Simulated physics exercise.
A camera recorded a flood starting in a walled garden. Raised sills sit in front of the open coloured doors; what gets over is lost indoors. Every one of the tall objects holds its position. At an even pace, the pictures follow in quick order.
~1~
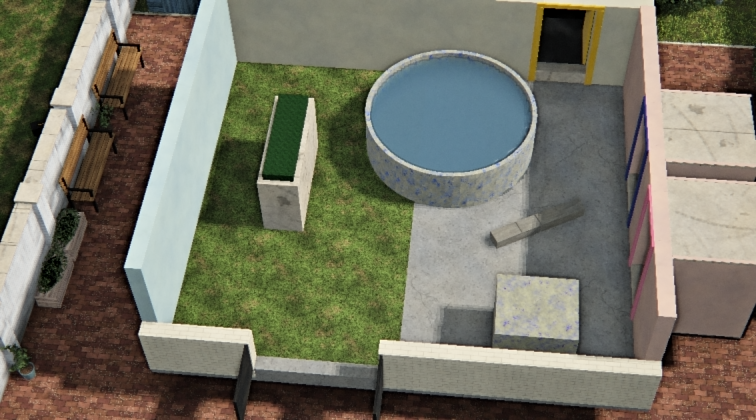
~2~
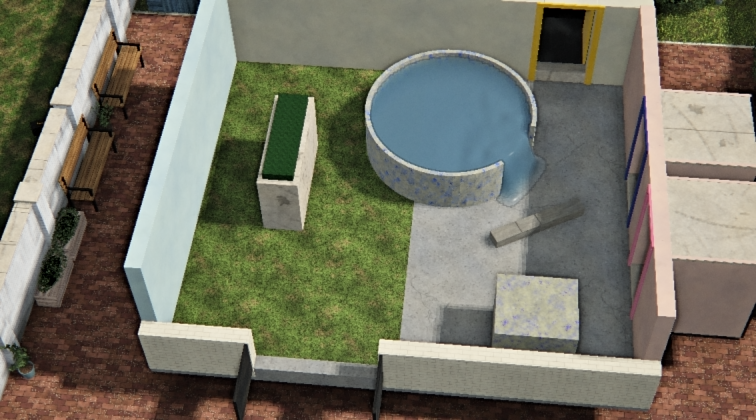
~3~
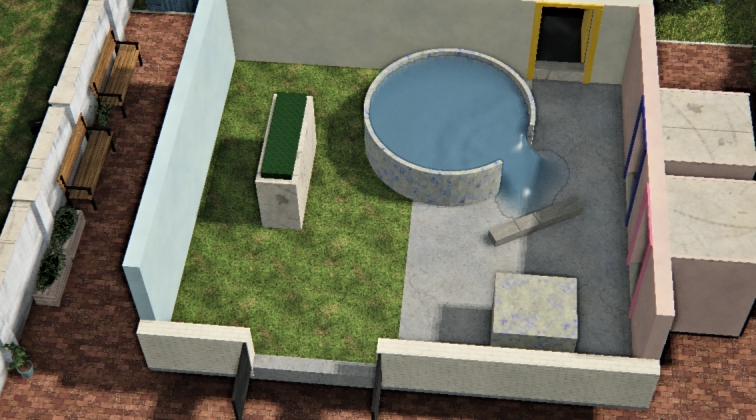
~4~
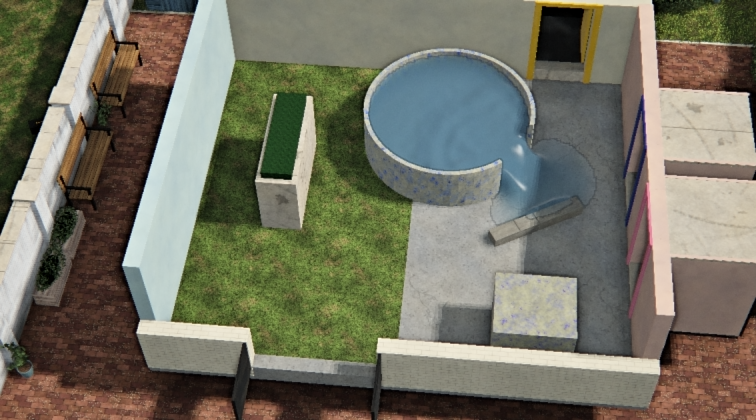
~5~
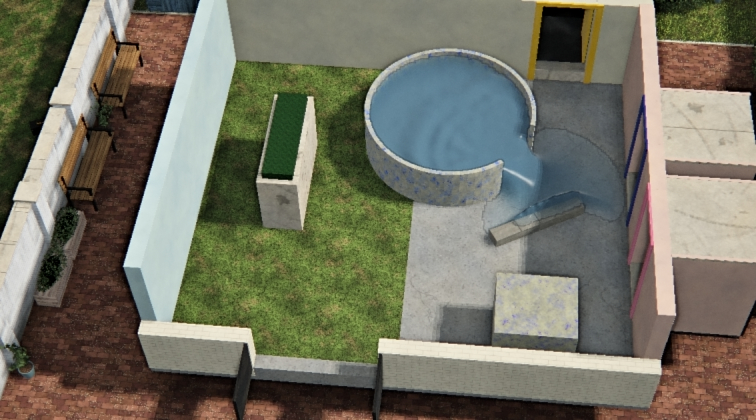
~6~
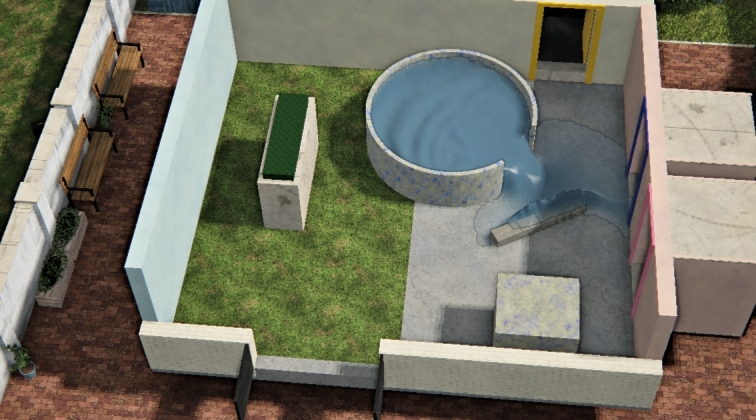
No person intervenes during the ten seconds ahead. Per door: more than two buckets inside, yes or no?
Per door - blue door: Yes, yellow door: No, pink door: Yes.
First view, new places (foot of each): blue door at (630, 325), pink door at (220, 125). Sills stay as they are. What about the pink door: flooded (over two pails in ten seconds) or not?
The pink door falls short.
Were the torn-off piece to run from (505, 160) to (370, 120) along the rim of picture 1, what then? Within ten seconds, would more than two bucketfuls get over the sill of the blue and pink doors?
Well, the blue door comes up short, while the pink door crosses the threshold.
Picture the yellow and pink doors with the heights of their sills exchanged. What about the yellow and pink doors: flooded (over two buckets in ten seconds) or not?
The yellow one exceeds the limit; the pink one falls short.
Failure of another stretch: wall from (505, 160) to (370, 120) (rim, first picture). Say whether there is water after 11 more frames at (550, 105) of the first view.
Answer: Bone-dry.
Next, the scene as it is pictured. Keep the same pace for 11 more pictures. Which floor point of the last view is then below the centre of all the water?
About (484, 163) in the last view.
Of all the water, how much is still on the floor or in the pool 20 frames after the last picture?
My figure is close to 92 percent.
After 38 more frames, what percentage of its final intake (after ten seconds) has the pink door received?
Some 65 in a hundred.
A moment on, water covers 20 % of the floor; the blue door far over two buckets in, the yellow door not reached, the pink door wet at the sill, nothing in.
Next, water covers 35 % of the floor; the blue door far over two buckets in, the yellow door wet at the sill, nothing in, the pink door under two buckets in.
Then, water covers 50 % of the floor; the blue door far over two buckets in, the yellow door wet at the sill, nothing in, the pink door over two buckets in.
Later, water covers 75 % of the floor; the blue door far over two buckets in, the yellow door wet at the sill, nothing in, the pink door over two buckets in.
In the end, water covers 95 % of the floor; the blue door far over two buckets in, the yellow door wet at the sill, nothing in, the pink door far over two buckets in.
